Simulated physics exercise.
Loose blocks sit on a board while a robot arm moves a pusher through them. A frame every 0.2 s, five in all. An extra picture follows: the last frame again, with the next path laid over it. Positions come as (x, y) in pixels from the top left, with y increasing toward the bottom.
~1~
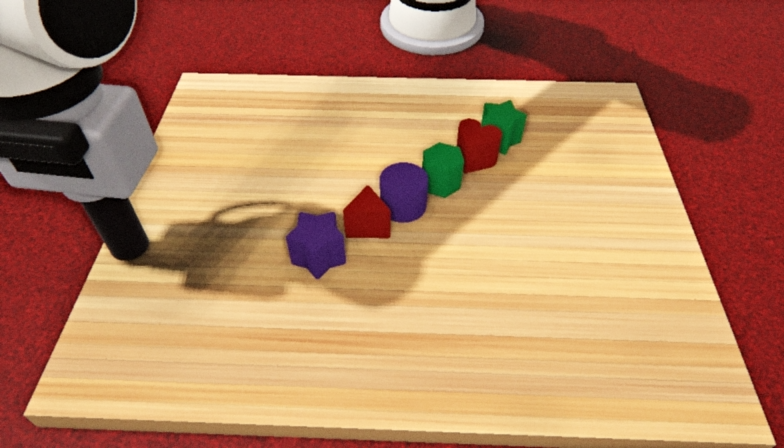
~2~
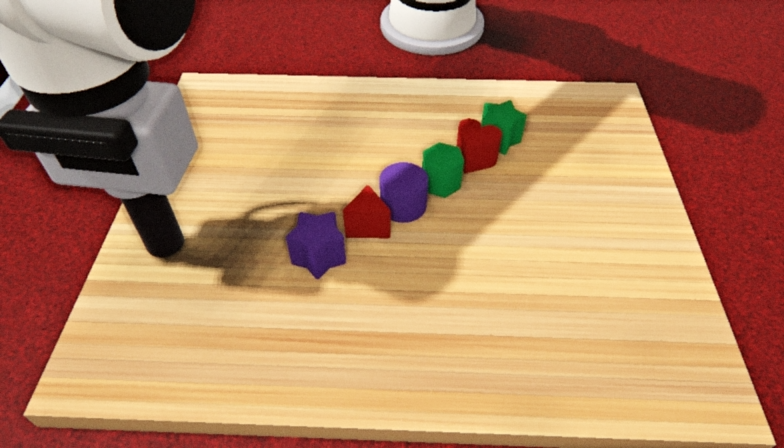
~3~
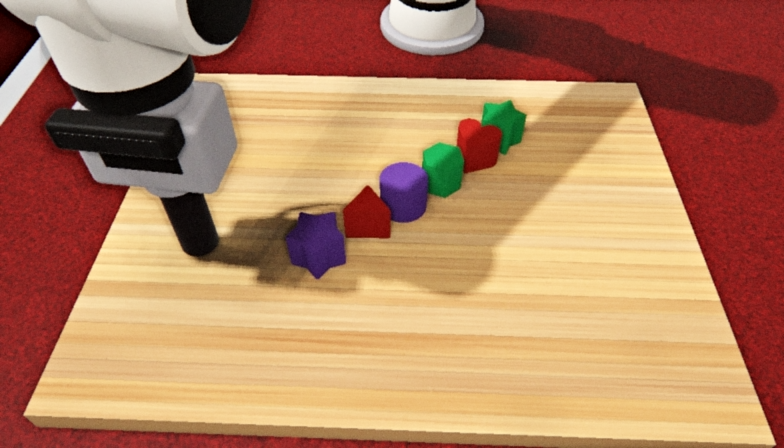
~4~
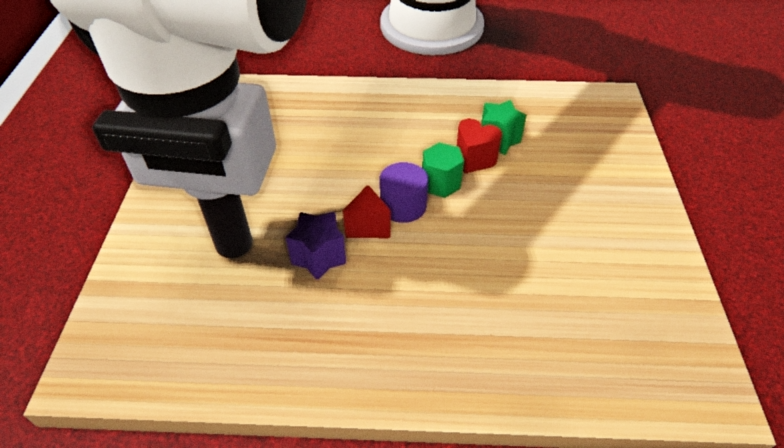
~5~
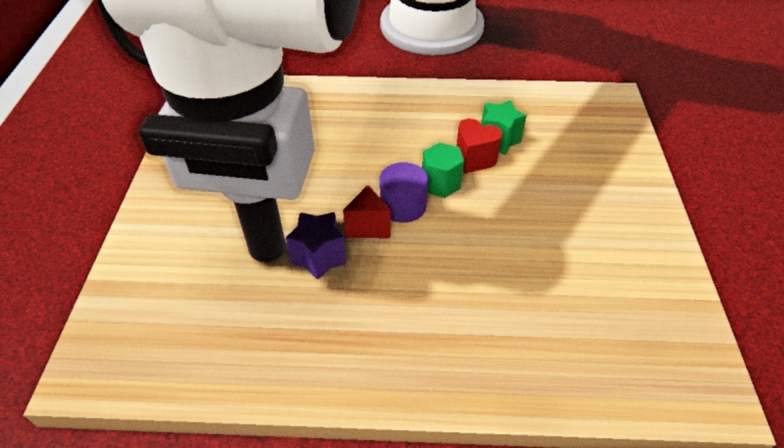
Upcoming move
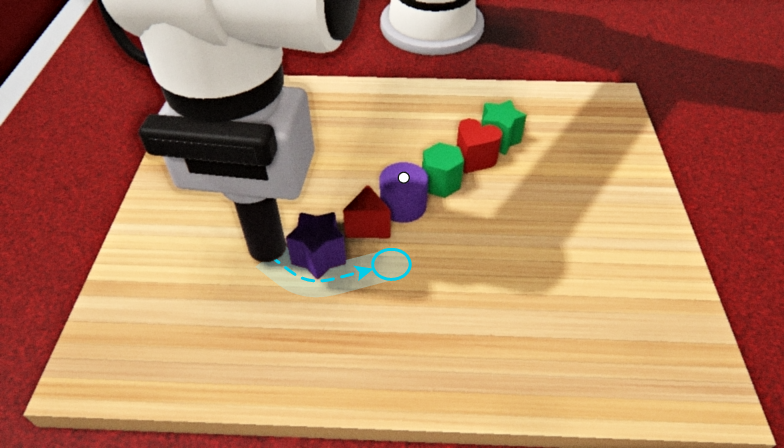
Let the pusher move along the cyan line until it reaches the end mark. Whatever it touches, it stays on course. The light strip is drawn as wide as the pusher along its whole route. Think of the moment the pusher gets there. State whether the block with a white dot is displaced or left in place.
It shifts.
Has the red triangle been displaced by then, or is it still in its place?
Here the red triangle moves off its spot.
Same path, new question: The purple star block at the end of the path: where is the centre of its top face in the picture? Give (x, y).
The middle of its upper face will lie at (397, 207).
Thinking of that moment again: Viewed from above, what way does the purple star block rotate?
Looking down, my answer is that the purple star block rotates anticlockwise.
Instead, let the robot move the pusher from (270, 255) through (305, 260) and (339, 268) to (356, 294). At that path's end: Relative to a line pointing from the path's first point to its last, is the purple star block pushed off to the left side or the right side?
To the left.
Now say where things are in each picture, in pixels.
The first picture shows pusher's lower end (130, 247); purple star block (315, 229); red triangle (367, 201); purple circular block (404, 178); green hexagonal block (443, 155).
The second picture shows pusher (166, 244); blocks still.
The third picture shows pusher (200, 243); blocks still.
The fourth picture shows pusher (234, 244); blocks still.
The fifth picture shows pusher (268, 248); purple star block (315, 229); red triangle (367, 201); purple circular block (404, 178); green hexagonal block (443, 155).
Drawn move, from (270, 255) over (302, 278) and (347, 275) to (391, 264); the dot is on the purple circular block.
What follows on the original path. One third of the way, pusher (301, 271); purple star block (333, 233), turned 50° anticlockwise.
Two thirds of the way, pusher (348, 268); purple star block (368, 221), turned 80° anticlockwise; red triangle (373, 193).
At the end, pusher (391, 257); purple star block (397, 207), turned 100° anticlockwise; red triangle (372, 187), turned 25° anticlockwise; purple circular block (407, 170); green hexagonal block (446, 154).
